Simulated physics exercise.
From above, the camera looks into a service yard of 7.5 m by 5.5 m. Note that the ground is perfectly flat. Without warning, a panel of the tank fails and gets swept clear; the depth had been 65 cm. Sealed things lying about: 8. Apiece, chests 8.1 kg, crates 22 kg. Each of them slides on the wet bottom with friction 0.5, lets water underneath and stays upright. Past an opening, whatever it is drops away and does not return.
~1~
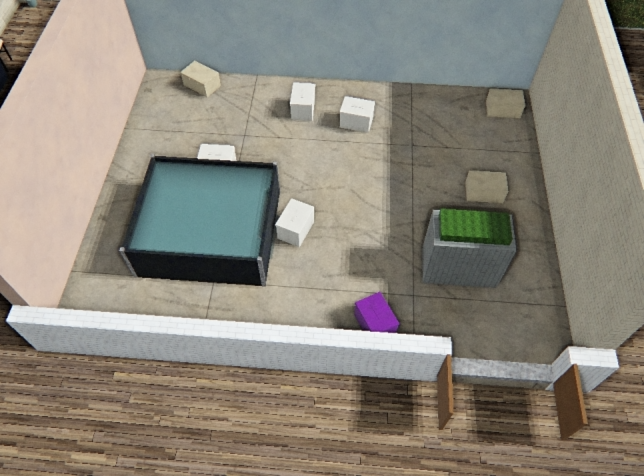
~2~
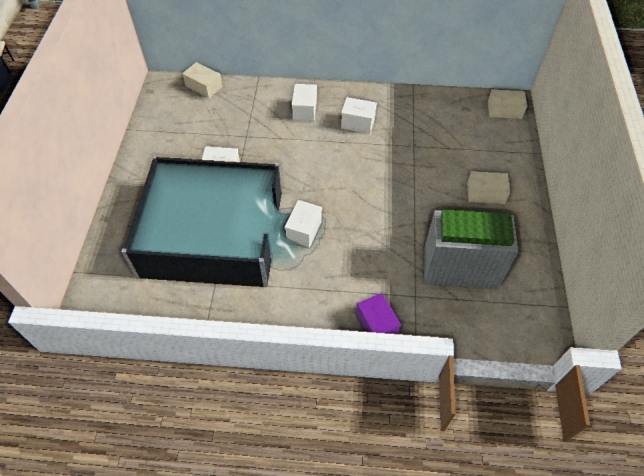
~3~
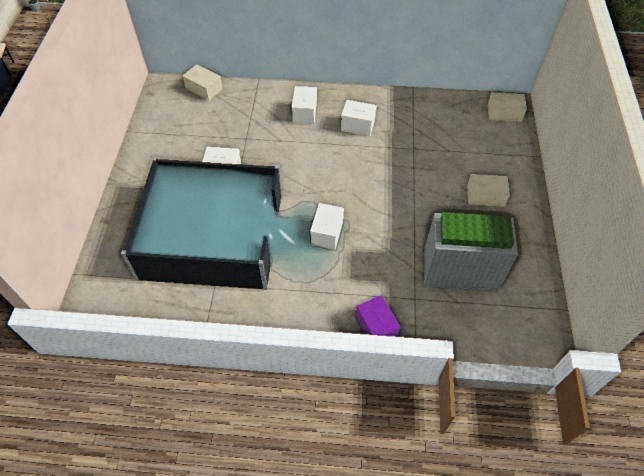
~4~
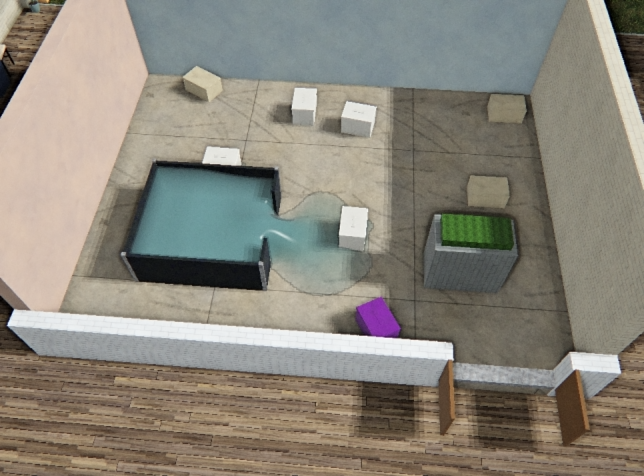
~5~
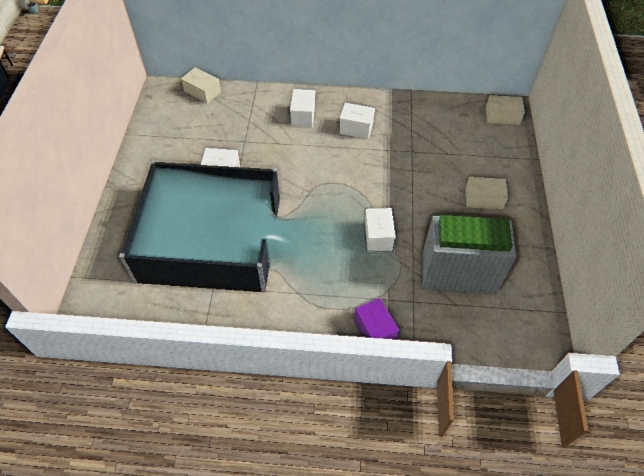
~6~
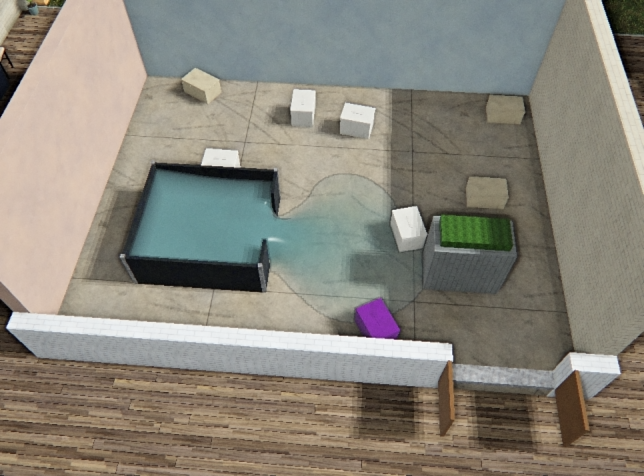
Water burst through the right side of a dark tank and spread across the flat yard floor, pushing a white block rightward until it was beside the grass-topped grey box.
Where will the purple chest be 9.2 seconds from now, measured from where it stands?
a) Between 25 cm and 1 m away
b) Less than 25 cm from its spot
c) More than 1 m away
Option c: More than 1 m away.
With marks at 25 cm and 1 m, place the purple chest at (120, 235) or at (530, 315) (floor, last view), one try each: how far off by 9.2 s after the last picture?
Nearly still; swept far.
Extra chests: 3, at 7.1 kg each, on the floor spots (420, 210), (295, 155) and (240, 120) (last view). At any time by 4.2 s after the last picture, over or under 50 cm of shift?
Respectively: Greater, smaller, smaller.
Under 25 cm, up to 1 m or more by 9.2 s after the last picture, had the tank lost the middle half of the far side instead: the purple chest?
The purple chest drifts a bit.
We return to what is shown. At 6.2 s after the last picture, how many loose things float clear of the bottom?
2 at that moment.
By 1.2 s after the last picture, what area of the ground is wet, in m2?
At that time the wet patch spans about 20 m2.
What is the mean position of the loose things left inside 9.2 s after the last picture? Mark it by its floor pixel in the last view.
That lands at roughly (321, 124).
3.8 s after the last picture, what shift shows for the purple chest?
250 cm, give or take.
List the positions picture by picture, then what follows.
The purple chest at (377, 313), on the bottom; water covers 3.3 m2; 0 of 8 have shifted, in the first picture.
The purple chest at (379, 314), on the bottom; water covers 3.7 m2; 2 of 8 have shifted, in the second picture.
The purple chest at (378, 316), on the bottom; water covers 4.4 m2; 2 of 8 have shifted, in the third picture.
The purple chest at (378, 318), on the bottom; water covers 5.4 m2; 2 of 8 have shifted, in the fourth picture.
The purple chest at (377, 319), on the bottom; 6.6 m2 under water; 2 of 8 have shifted, in the fifth picture.
The purple chest at (378, 319), on the bottom; water covers 7.9 m2; 2 of 8 have shifted, in the sixth picture.
Then, 1.2 s after the last picture the purple chest is near (425, 327), 0.6 m from its start, afloat; 0 of 8 are out; 2 afloat.
Then, 3.8 s after the last picture the purple chest is near (555, 293), 2.5 m from its start, afloat; 0 of 8 are out; 4 afloat.
Then, 6.2 s after the last picture the purple chest is near (500, 326), 1.7 m from its start, afloat; 0 of 8 are out; 2 afloat.
Then, 9.2 s after the last picture the purple chest has gone out; 1 of 8 are out; 1 afloat.
